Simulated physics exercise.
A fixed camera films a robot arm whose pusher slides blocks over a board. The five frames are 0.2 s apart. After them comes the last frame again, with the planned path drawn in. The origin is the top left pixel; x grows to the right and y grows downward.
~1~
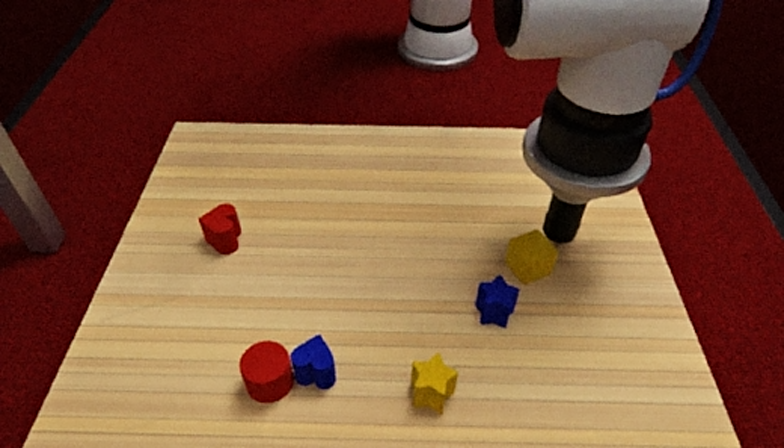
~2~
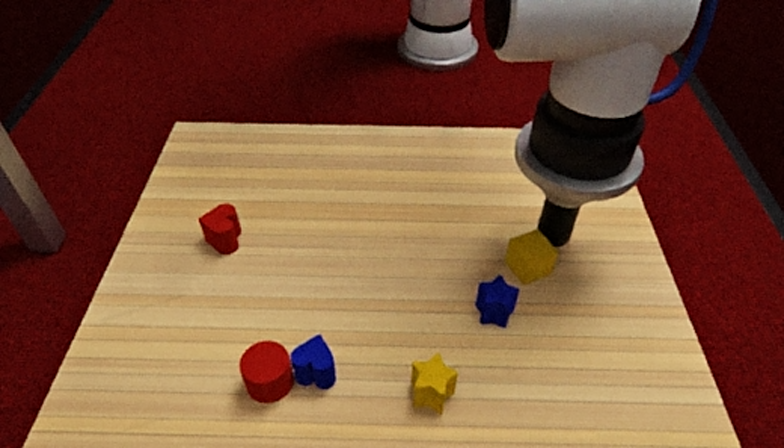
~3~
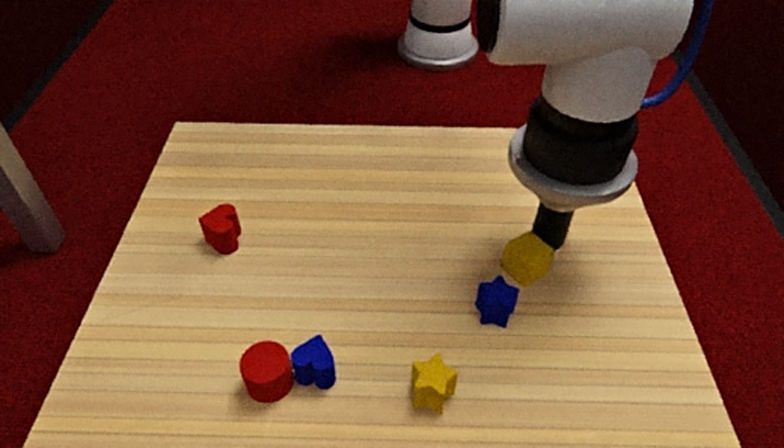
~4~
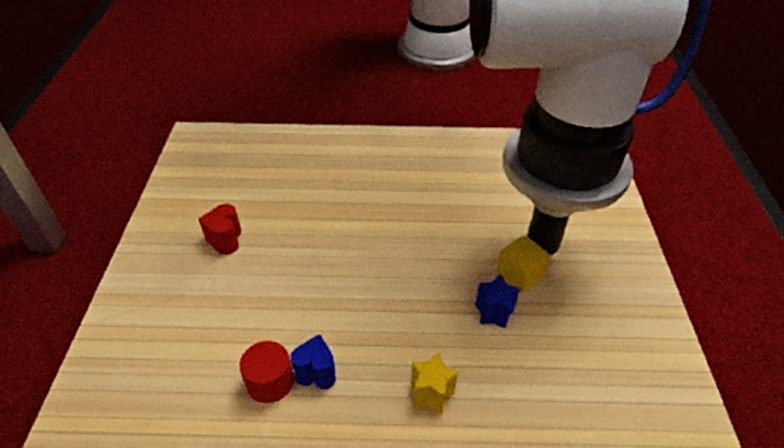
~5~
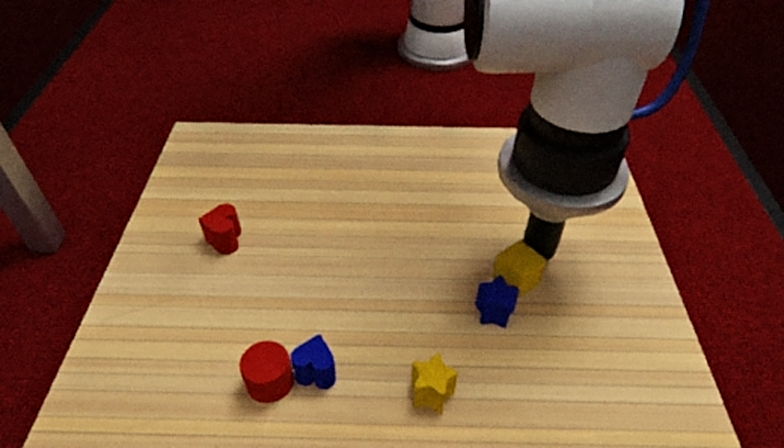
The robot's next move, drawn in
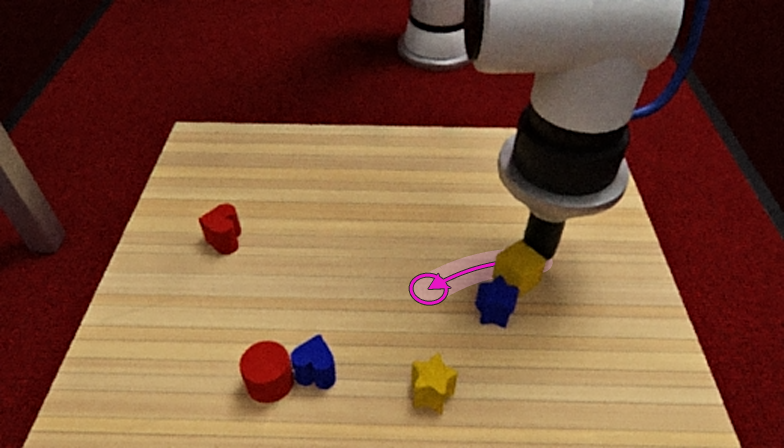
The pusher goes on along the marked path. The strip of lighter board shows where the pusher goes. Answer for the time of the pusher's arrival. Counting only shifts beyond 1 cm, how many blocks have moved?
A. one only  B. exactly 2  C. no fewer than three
B - exactly 2.
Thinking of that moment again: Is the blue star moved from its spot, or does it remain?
That block will leave its spot.
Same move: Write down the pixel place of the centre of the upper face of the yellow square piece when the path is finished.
It will end up at (487, 276).
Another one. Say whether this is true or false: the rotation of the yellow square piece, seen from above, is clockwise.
False - the claim does not hold.
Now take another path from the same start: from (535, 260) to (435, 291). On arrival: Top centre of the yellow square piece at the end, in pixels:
The centre of its top will be at (467, 294).
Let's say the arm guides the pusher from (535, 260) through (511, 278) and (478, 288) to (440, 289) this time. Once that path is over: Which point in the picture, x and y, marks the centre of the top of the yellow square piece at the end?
The spot you're after is about (468, 298) in the image.
The drawn path runs from (535, 260) over (479, 267) to (429, 289).
On the path given first. One third of the way, pusher (499, 253); blue star (496, 300), turned 15° anticlockwise; yellow square piece (497, 268), turned 45° anticlockwise.
Two thirds of the way, pusher (463, 263); blue star (498, 309), turned 20° anticlockwise; yellow square piece (487, 276), turned 70° anticlockwise.
At the end, pusher (430, 278); blue star (498, 309), turned 20° anticlockwise; yellow square piece (487, 276), turned 75° anticlockwise.
